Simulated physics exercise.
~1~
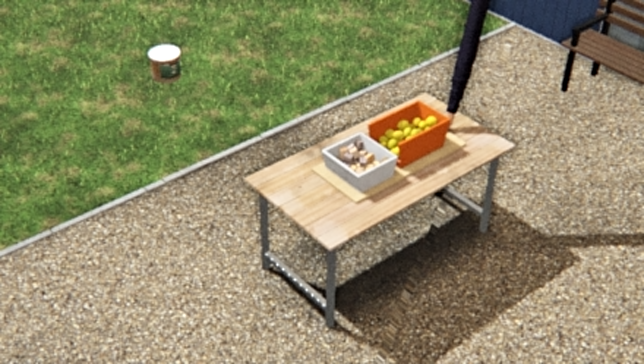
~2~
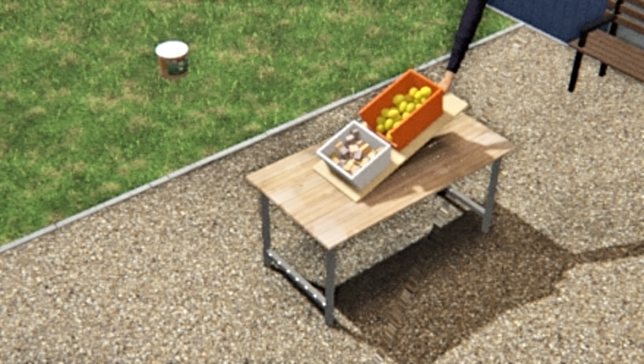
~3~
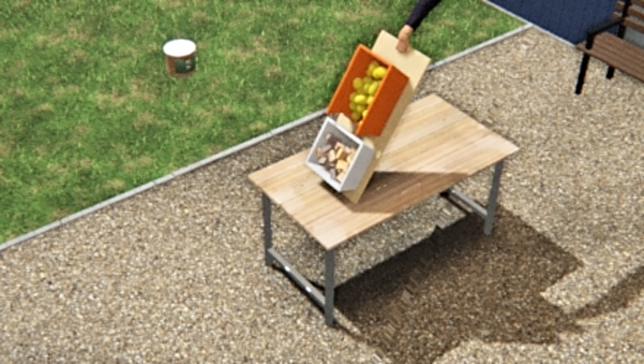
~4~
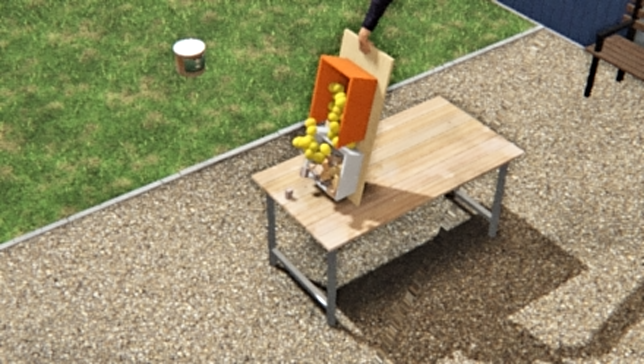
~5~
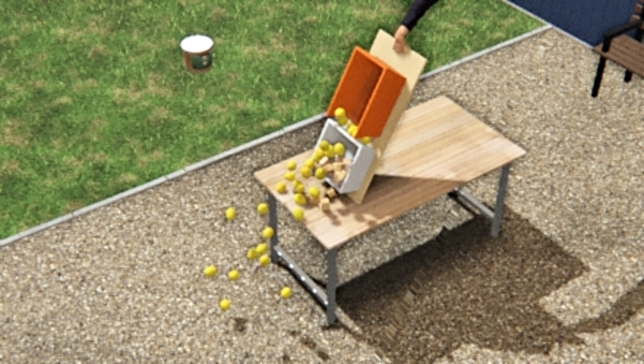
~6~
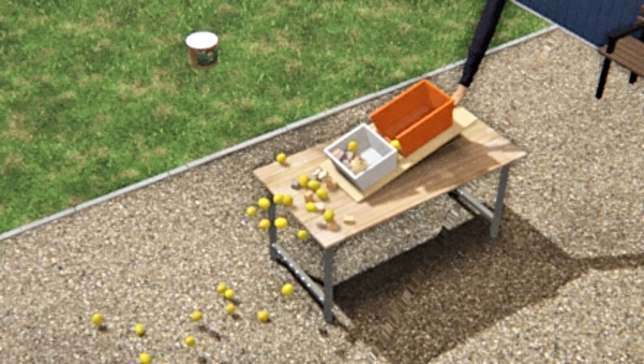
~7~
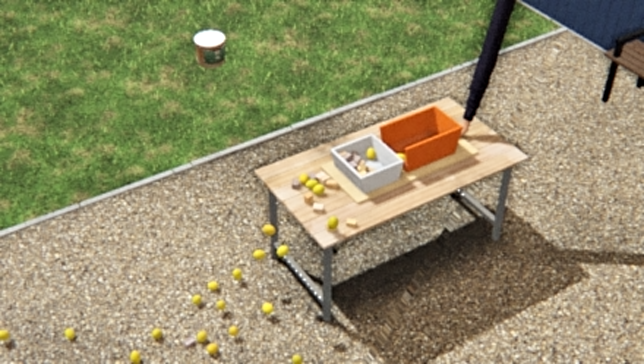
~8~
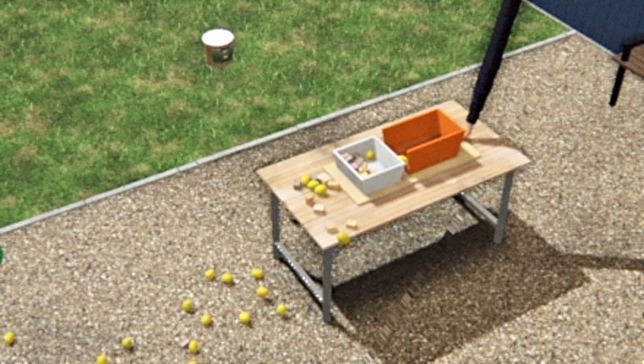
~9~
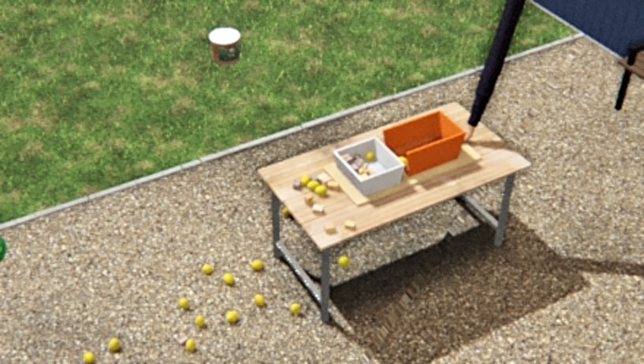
A dark-sleeved arm tipped a board holding a white crate and an orange crate up steeply on a table, spilling most of the lemons and some wooden pieces leftward, then lowered it flat, leaving lemons scattered across the gravel and tabletop.
